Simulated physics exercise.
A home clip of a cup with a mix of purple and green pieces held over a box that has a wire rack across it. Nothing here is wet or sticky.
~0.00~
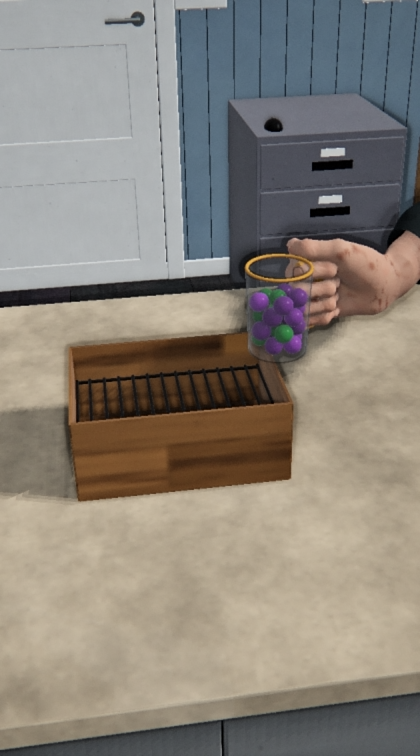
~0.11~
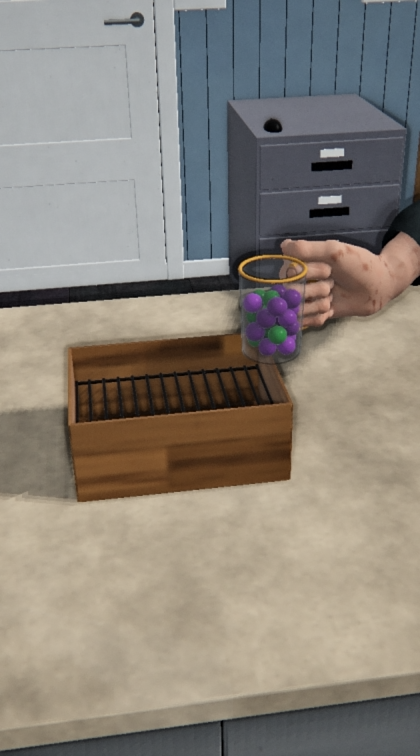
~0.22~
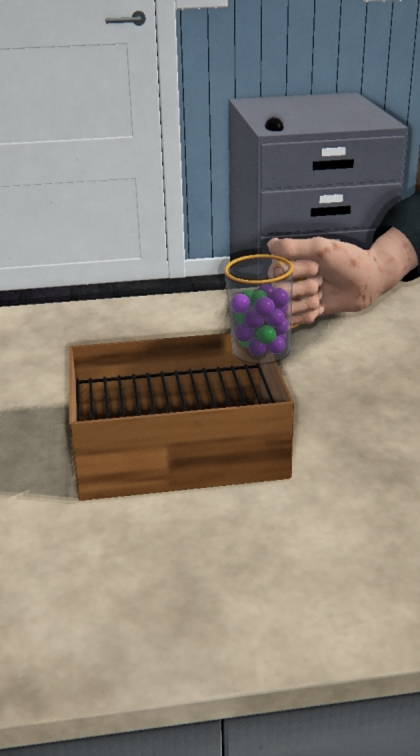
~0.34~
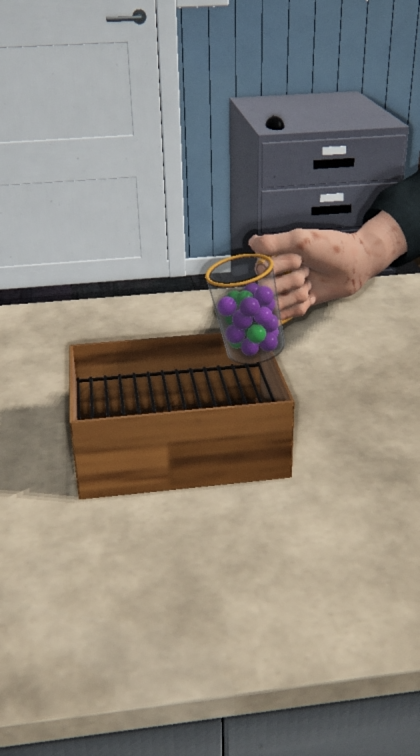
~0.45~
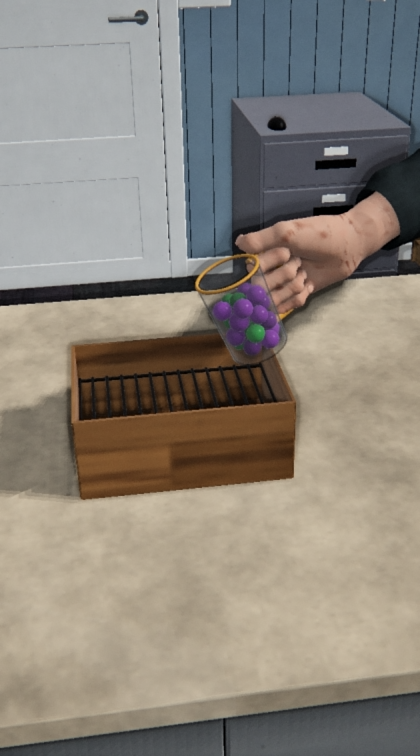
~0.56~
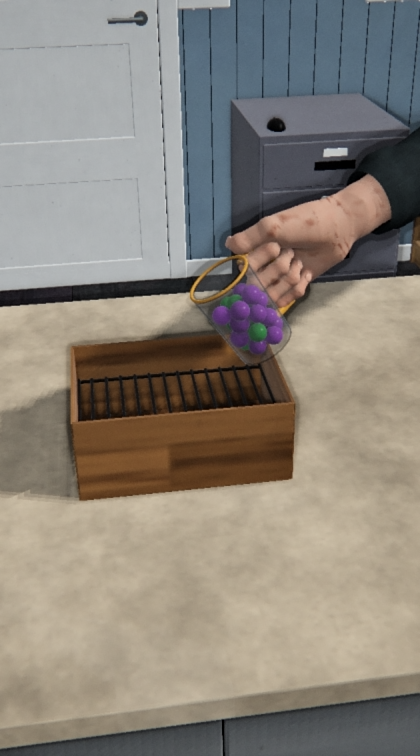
A hand at the right carries a clear, orange-rimmed cup of purple and green balls leftward above a pale countertop, seen from slightly above in a room with a white door and blue panelled wall. Below the cup sits an open wooden box with a dark wire rack, and a grey drawer cabinet stands behind. The cup starts upright, shifts left, then tilts increasingly leftward, its balls still inside, while the view stays almost still.
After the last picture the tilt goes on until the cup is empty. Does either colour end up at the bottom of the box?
Purple: They rest on the wires. Green: They rest on the wires.
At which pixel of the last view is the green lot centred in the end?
Near (177, 401).
After 0.88 s, purple ones, all in the cup; green ones, all in the cup.
After 1.22 s, purple ones, all in the cup; green ones, all in the cup.
After 1.62 s, purple ones, all on or over the wires; green ones, all on or over the wires.
At rest (2.3 s), purple ones, all on the wires, none under the rack; green ones, all on the wires, none under the rack.
